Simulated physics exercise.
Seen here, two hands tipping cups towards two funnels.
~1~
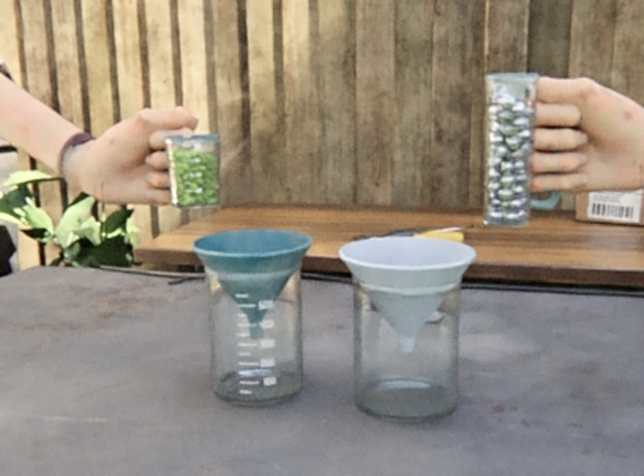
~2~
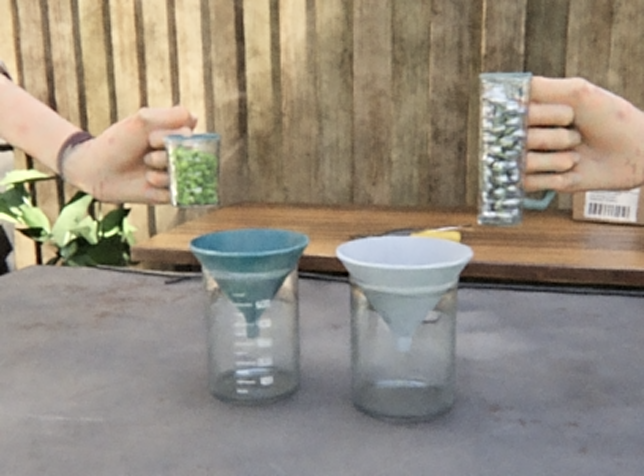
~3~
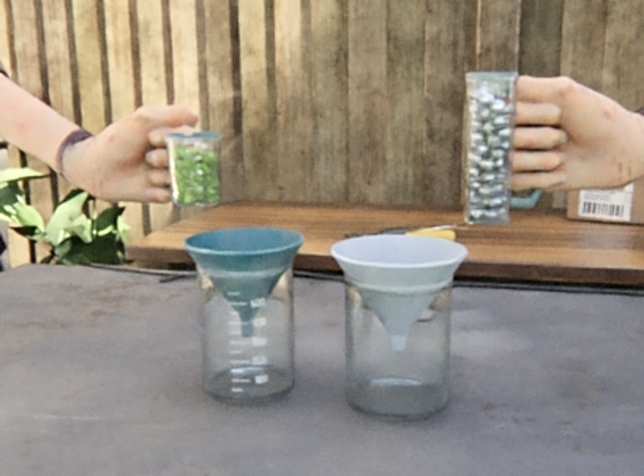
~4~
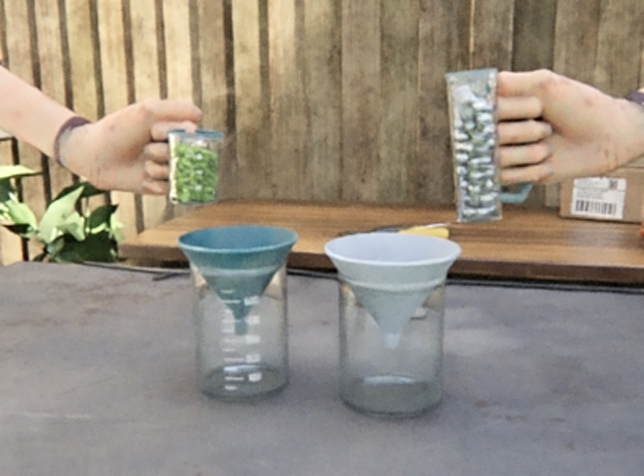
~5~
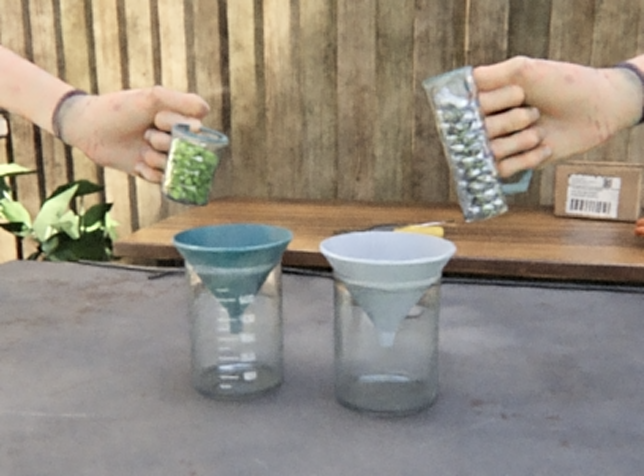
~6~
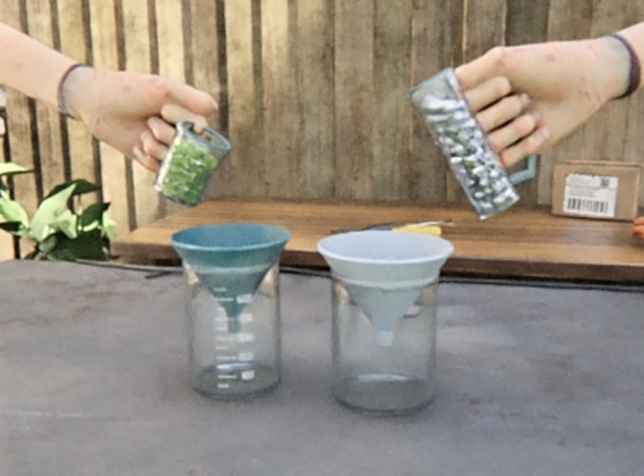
Two hands hold filled clear cups above two funnels, then tilt them toward each other.
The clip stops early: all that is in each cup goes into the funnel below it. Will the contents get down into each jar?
The left funnel clogs and the right funnel clogs.
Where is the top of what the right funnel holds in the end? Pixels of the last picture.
At about (389, 278).
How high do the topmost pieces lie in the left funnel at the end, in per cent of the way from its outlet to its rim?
Some 75 per cent.
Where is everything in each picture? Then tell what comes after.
In the first frame, left funnel near (253, 251), outlet at (256, 336), about one piece wide; left cup near (194, 171), holding dried peas; right funnel near (407, 261), outlet at (406, 348), narrower than one piece; right cup near (509, 150), holding steel balls.
In the second frame, left cup near (194, 170), upright; right cup near (503, 150), upright.
In the third frame, left cup near (195, 169), upright; right cup near (489, 149), upright.
In the fourth frame, left cup near (195, 167), tipped 5°; right cup near (475, 147), tipped 5°.
In the fifth frame, left cup near (193, 165), tipped 17°; right cup near (467, 146), tipped 17°.
In the sixth frame, left funnel near (231, 245), outlet at (234, 330); left cup near (190, 165), tipped 30°; right funnel near (385, 255), outlet at (384, 342); right cup near (465, 145), tipped 30°.
Then, 0.43 s on from there, left, the whole lot still in the cup; right, the whole lot still in the cup.
Then, 0.80 s on from there, left, the bulk still in the cup, near a quarter in or over the funnel; right, all but a few still in the cup, a little in or over the funnel.
Then, 1.12 s on from there, left, only a few still in the cup, all but a few in or over the funnel, only a few down in the jar; right, a little still in the cup, the bulk in or over the funnel.
In the end, left, all but a few stuck in the funnel, only a few down in the jar; right, the whole lot stuck in the funnel, none at all down in the jar.
